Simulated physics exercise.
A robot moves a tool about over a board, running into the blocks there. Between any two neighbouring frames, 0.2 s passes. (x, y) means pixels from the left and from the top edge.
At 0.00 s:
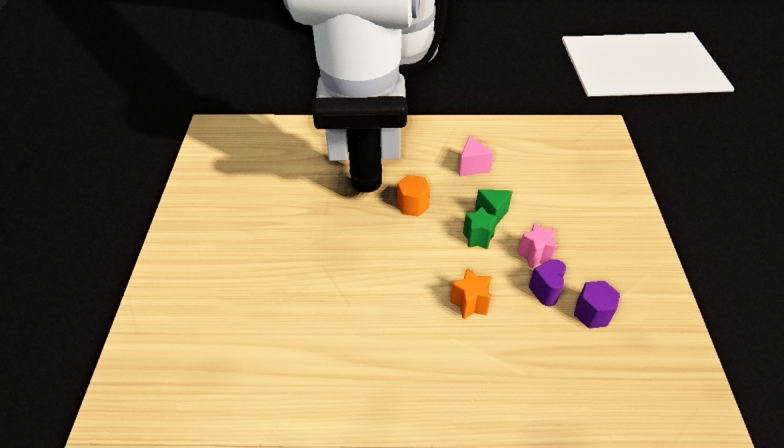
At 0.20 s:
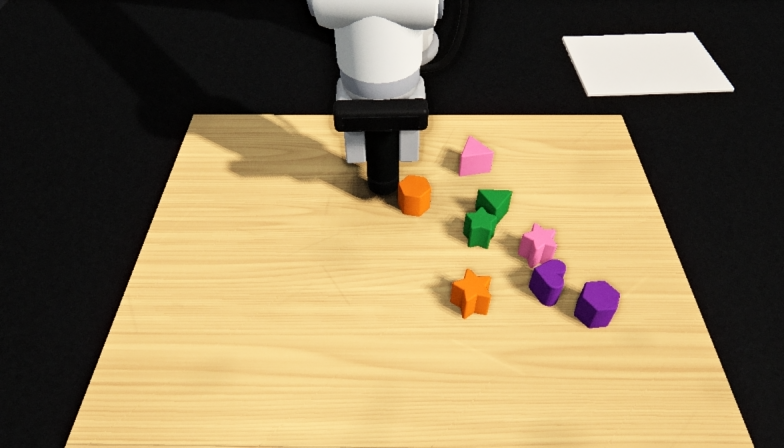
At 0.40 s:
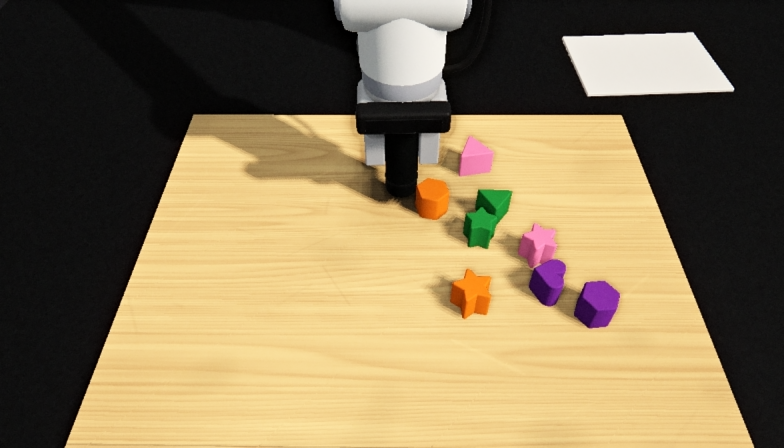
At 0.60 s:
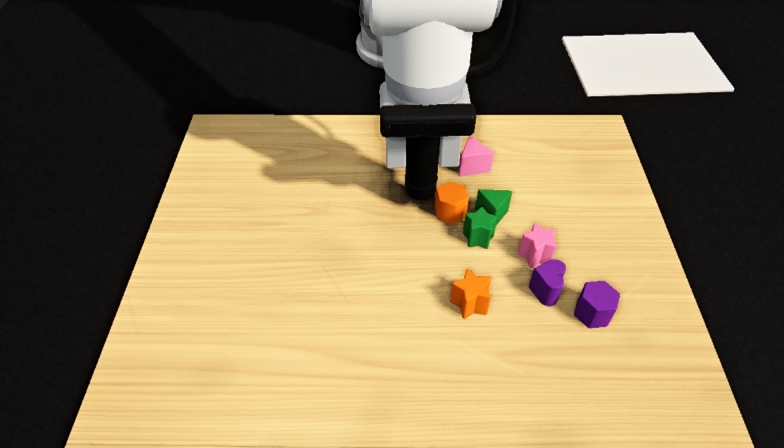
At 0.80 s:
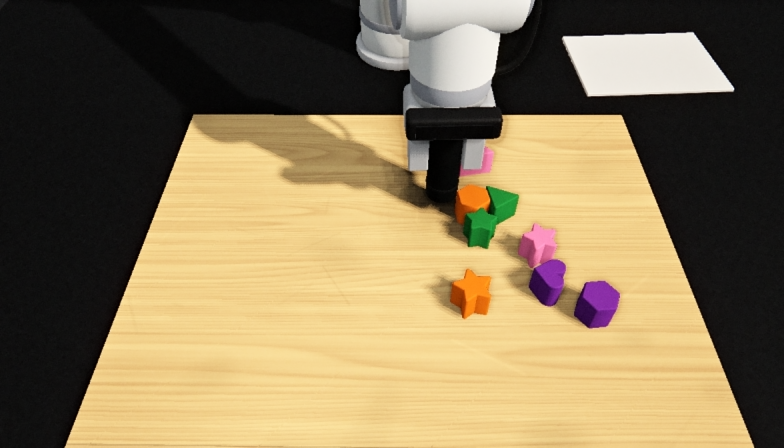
A robot arm pushes an orange block right across a wooden board against green blocks.
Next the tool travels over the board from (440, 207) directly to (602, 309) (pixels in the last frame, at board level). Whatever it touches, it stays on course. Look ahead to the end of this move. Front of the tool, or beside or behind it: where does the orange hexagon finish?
I'd say it has come free.
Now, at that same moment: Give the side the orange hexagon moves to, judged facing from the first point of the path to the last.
Sideways shift: Left.
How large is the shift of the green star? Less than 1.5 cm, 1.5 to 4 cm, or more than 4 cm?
The shift is above 4 cm.
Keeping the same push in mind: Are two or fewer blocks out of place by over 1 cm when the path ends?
In short: No.
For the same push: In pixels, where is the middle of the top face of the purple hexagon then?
It is at (633, 321).
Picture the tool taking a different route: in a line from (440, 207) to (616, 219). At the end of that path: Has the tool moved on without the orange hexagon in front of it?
I believe so.
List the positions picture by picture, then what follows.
In the first frame, tool tip at (367, 183); block tops, orange hexagon at (414, 185); green star at (482, 218); pink star at (541, 236); purple heart-shaped block at (552, 272); purple hexagon at (601, 295).
In the second frame, tool at (383, 185); blocks unchanged.
In the third frame, tool at (401, 188); orange hexagon at (433, 188).
In the fourth frame, tool at (421, 190); orange hexagon at (452, 192).
In the fifth frame, tool at (441, 193); orange hexagon at (474, 195); green star at (482, 218); pink star at (541, 236); purple heart-shaped block at (552, 272); purple hexagon at (601, 295).
On the path given first. One third of the way, tool at (492, 225); orange hexagon at (524, 213), turned 70° anticlockwise; green star at (509, 240), turned 75° clockwise.
Two thirds of the way, tool at (549, 260); orange hexagon at (536, 215), turned 100° anticlockwise; green star at (547, 278), turned 115° clockwise; pink star at (576, 244); purple heart-shaped block at (573, 298), turned 15° anticlockwise.
At the end, tool at (609, 296); orange hexagon at (536, 215), turned 100° anticlockwise; green star at (551, 283), turned 150° clockwise; pink star at (586, 247), turned 30° anticlockwise; purple heart-shaped block at (575, 304), turned 30° anticlockwise; purple hexagon at (633, 321).
